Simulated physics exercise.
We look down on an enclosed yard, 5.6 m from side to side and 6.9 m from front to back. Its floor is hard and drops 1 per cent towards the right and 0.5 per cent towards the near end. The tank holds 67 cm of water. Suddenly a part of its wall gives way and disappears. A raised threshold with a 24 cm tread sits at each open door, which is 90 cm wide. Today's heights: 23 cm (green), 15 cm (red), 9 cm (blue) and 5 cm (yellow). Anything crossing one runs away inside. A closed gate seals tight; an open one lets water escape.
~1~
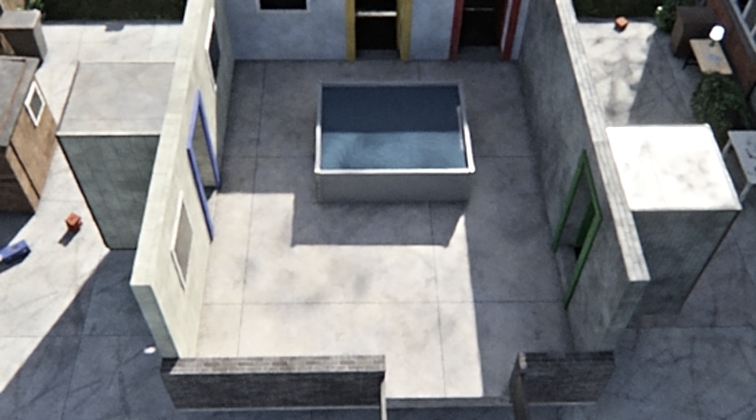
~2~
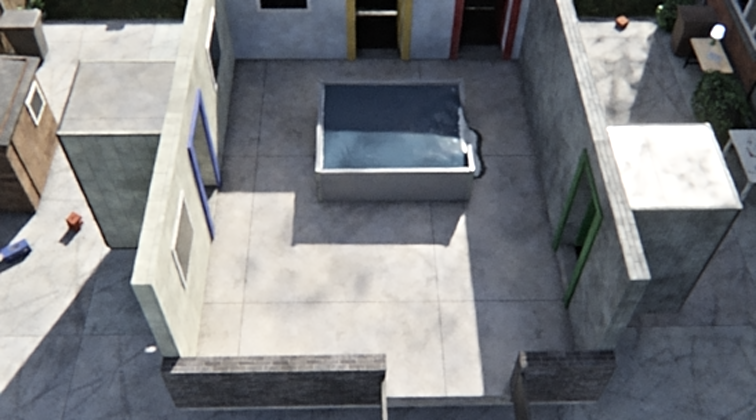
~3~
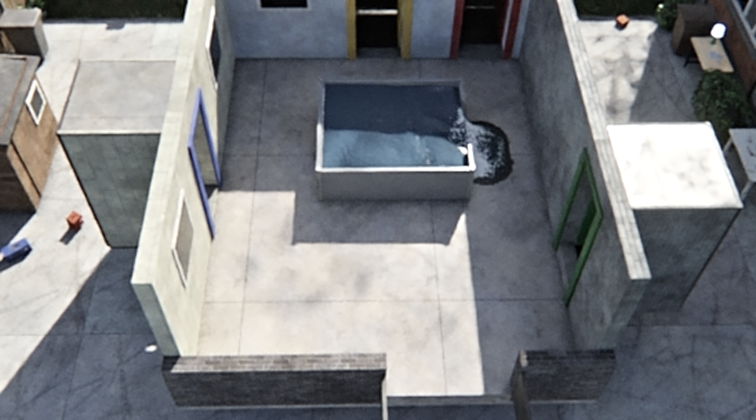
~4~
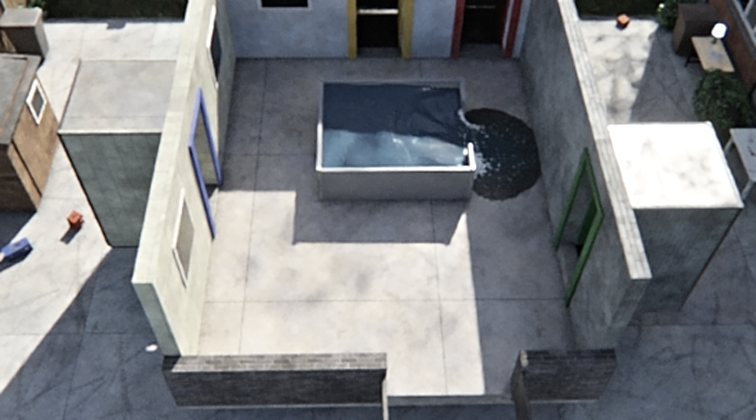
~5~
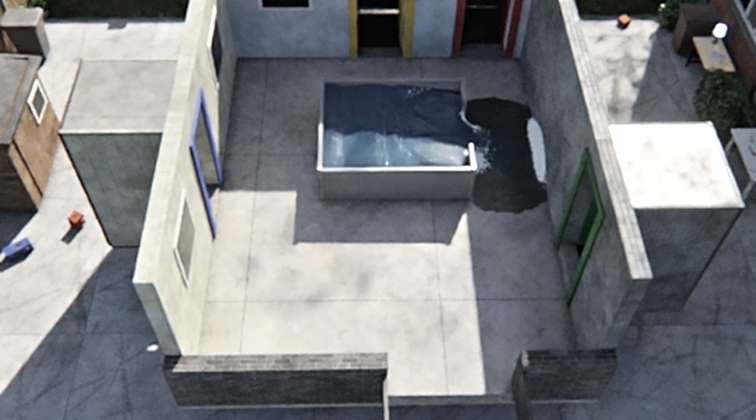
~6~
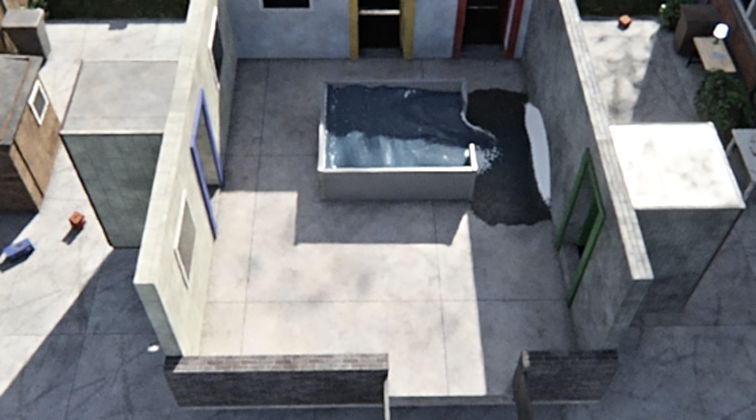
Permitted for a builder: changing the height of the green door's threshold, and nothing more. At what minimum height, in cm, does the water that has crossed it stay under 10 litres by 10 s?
From about 5.5 cm.
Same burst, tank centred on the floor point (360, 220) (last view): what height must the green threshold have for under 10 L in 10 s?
Some 28 cm.
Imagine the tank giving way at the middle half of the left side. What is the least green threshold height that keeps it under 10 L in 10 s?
I'd say close to 10.0 cm.
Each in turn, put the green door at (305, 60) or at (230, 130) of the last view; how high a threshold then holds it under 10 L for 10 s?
About 9.5 cm, then about 7.0 cm.
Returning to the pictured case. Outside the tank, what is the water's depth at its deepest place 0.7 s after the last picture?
Around 48 centimetres.
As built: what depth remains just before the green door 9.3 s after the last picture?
Roughly 4.0 cm deep.
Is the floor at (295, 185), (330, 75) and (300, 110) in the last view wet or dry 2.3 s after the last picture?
Status: Clear / submerged / clear.
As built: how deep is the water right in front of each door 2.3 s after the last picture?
Depths in cm - green: 8, red: 29, blue: 0, yellow: 6.
Then, 0.7 s after the last picture water covers 15 % of the floor, deepest (48 cm) near (530, 155); 7 cm at the green door, 0 litres in over its 23 cm threshold.
Then, 2.3 s after the last picture water covers 45 % of the floor, deepest (35 cm) near (530, 155); 8 cm at the green door, 0 litres in over its 23 cm threshold.
Then, 9.3 s after the last picture water covers 95 % of the floor, deepest (14 cm) near (530, 155); 4 cm at the green door, 0 litres in over its 23 cm threshold.
At the green door as built, the water peaked near 9 cm, 1.7 s after the last picture.
Run again over the same 10 s with other heights there, 13 litres in over 5 cm, 7 litres over 6 cm. The limit of 10 litres is kept from about 5.5 cm up.
